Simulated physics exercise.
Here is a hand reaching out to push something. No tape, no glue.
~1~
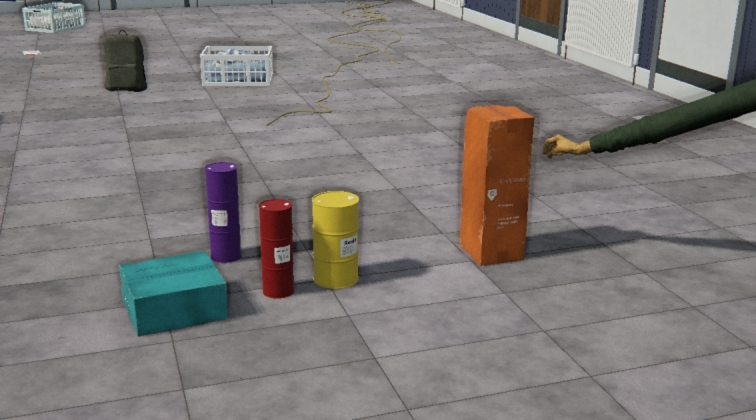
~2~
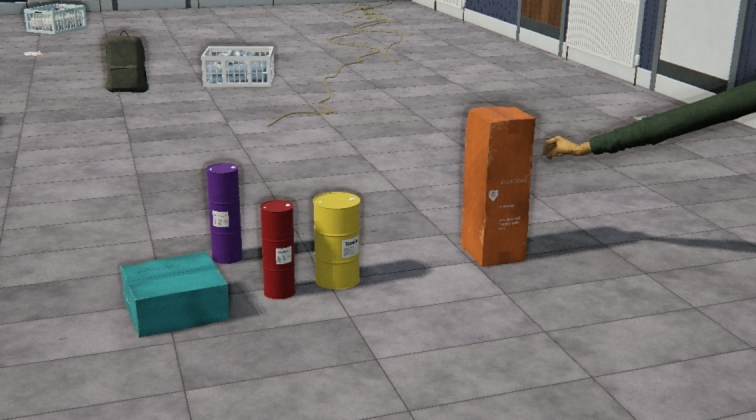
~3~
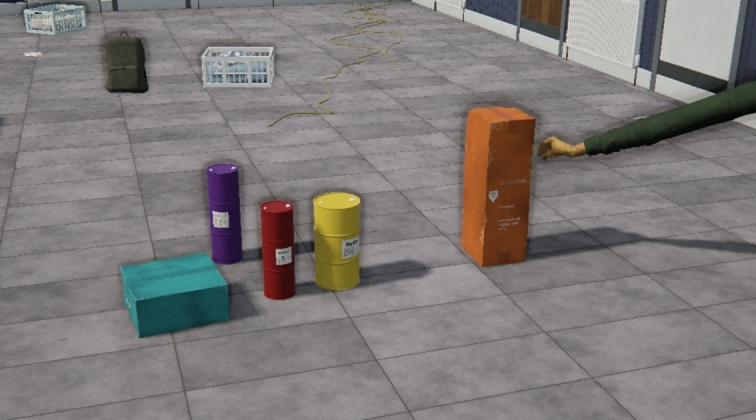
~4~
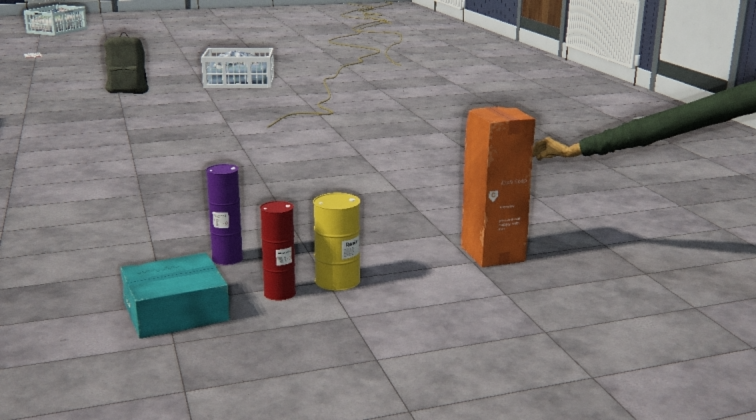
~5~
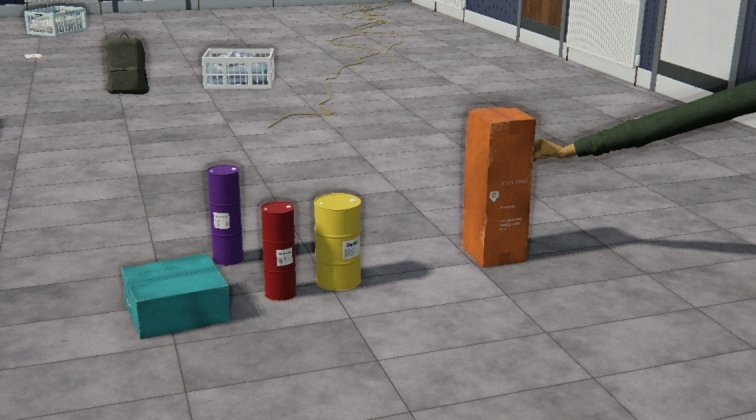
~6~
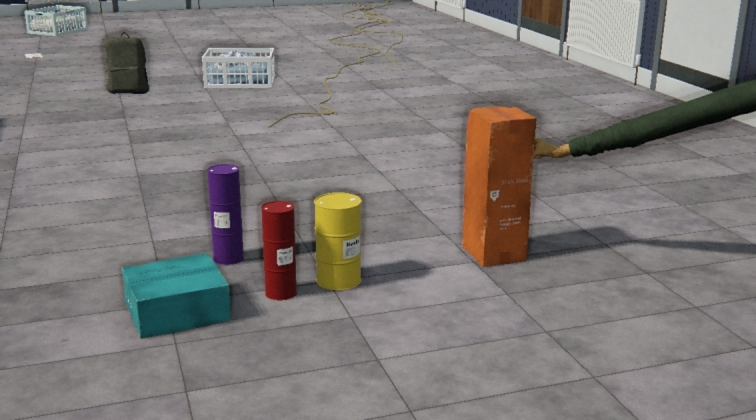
The clip opens on a gray tiled floor with a teal box, purple, red and yellow barrels, and a tall orange box, as a hand reaches in from the right. The hand moves slightly left until its fingers are at the orange box's upper side, while the objects show almost no movement.
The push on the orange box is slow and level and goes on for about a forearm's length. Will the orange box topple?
The orange box tips over.
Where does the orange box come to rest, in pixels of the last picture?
Around (421, 242).
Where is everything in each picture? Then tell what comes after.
In the first picture, orange box (495, 185).
In the second picture, orange box (497, 186).
In the third picture, orange box (497, 186).
In the fourth picture, orange box (497, 186).
In the fifth picture, orange box (497, 186).
In the sixth picture, orange box (498, 186).
Then, 0.60 s on from there, orange box turned 18° from how it was put near (476, 184).
Then, 1.10 s on from there, orange box turned 52° from how it was put near (434, 201).
Then, 1.50 s on from there, orange box on its side near (420, 243).
In the end, toppled on the floor, orange box. At the end, from the last picture's camera, orange box near (421, 242).
